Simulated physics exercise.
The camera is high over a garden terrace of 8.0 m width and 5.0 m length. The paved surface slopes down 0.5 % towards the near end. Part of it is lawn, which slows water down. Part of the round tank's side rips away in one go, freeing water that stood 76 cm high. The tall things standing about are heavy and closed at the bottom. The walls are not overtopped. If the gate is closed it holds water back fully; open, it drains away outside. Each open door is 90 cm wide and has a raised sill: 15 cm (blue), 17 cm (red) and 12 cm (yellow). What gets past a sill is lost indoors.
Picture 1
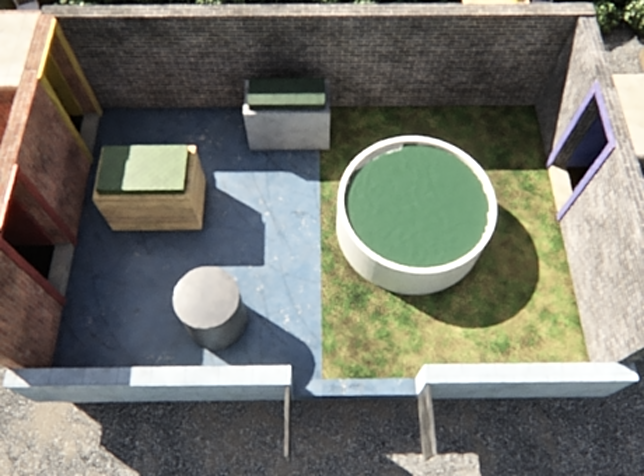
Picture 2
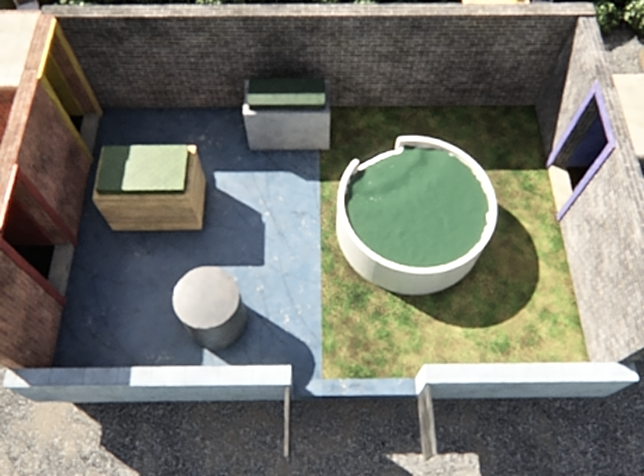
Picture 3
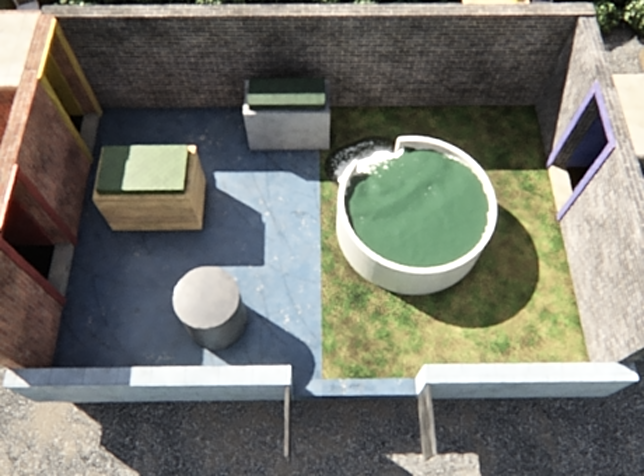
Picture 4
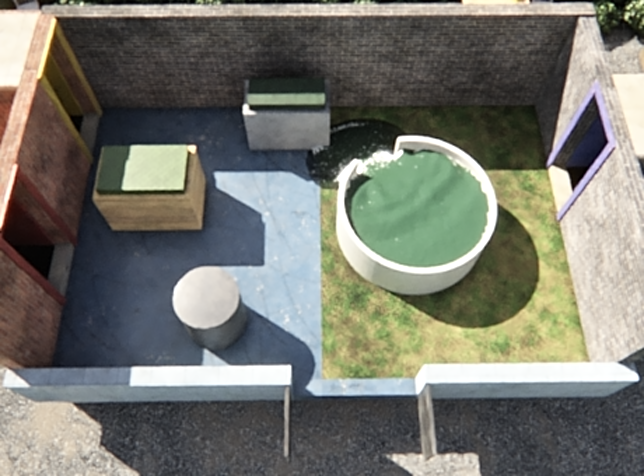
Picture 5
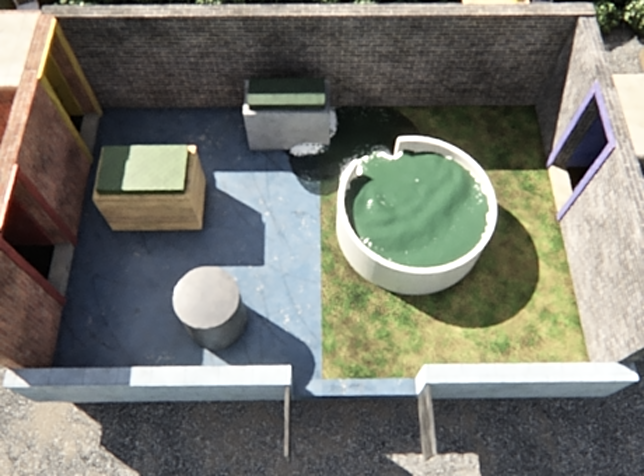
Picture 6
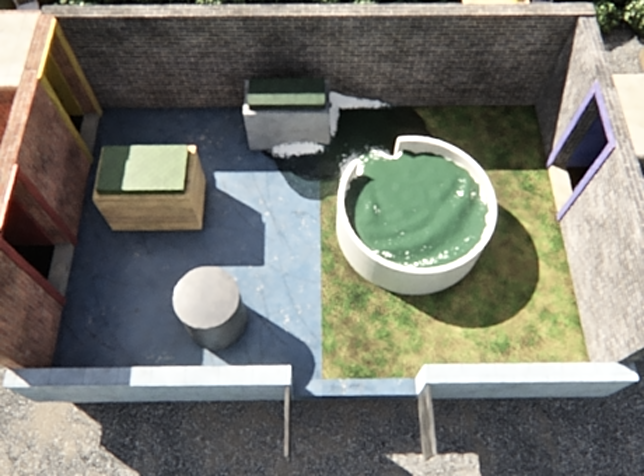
A large round white tank of green water stood on the grass until part of its side broke open, and water poured out toward the back left, spreading onto the paving around the grey block.
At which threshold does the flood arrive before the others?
The yellow door.
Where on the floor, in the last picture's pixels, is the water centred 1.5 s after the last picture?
Near (378, 194).
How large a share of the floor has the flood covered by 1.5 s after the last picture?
Some 35 per cent of it.
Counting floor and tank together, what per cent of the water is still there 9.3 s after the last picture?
Some 96 per cent remains.
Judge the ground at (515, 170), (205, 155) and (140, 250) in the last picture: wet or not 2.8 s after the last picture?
In that order: Flooded, under water, dry.
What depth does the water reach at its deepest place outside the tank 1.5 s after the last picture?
Up to some 39 cm.
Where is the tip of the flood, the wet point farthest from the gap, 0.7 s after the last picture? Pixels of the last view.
At about (176, 154).
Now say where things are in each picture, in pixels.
The round tank at (416, 203) is whole and still, 76 cm deep, in the first frame.
Water pours out at (374, 169) and has run 0.5 m, to (344, 179); deepest outside 34 cm, 76 cm at the round tank's back, in the second frame.
The front is at (333, 156), 0.8 m from the gap at (374, 169); 0.8 m2 of floor is under water; 76 cm left at the back of the round tank, in the third frame.
Water pours out at (374, 170) and has run 1.2 m, to (329, 131); deepest outside 41 cm, 76 cm at the round tank's back, in the fourth frame.
The front is at (325, 107), 1.7 m from the gap at (374, 170); 2.7 m2 of floor is under water; 76 cm left at the back of the round tank, in the fifth frame.
Water pours out at (374, 169) and has run 1.9 m, to (303, 107); deepest outside 46 cm, 74 cm at the round tank's back, in the sixth frame.
A moment later water covers 15 % of the floor and is deepest (46 cm) near (339, 112); blue door not reached, red door not reached, yellow door not reached.
Soon after water covers 35 % of the floor and is deepest (39 cm) near (339, 112); blue door not reached, red door not reached, yellow door not reached.
Next water covers 50 % of the floor and is deepest (31 cm) near (349, 112); blue door reached 2.3 s after the last picture, red door reached 2.7 s after the last picture, yellow door reached 1.5 s after the last picture.
Later on water covers 80 % of the floor and is deepest (20 cm) near (349, 112); blue door reached 2.3 s after the last picture, red door reached 2.7 s after the last picture, yellow door reached 1.5 s after the last picture.
At the end water covers 100 % of the floor and is deepest (12 cm) near (339, 136); blue door reached 2.3 s after the last picture, red door reached 2.7 s after the last picture, yellow door reached 1.5 s after the last picture.
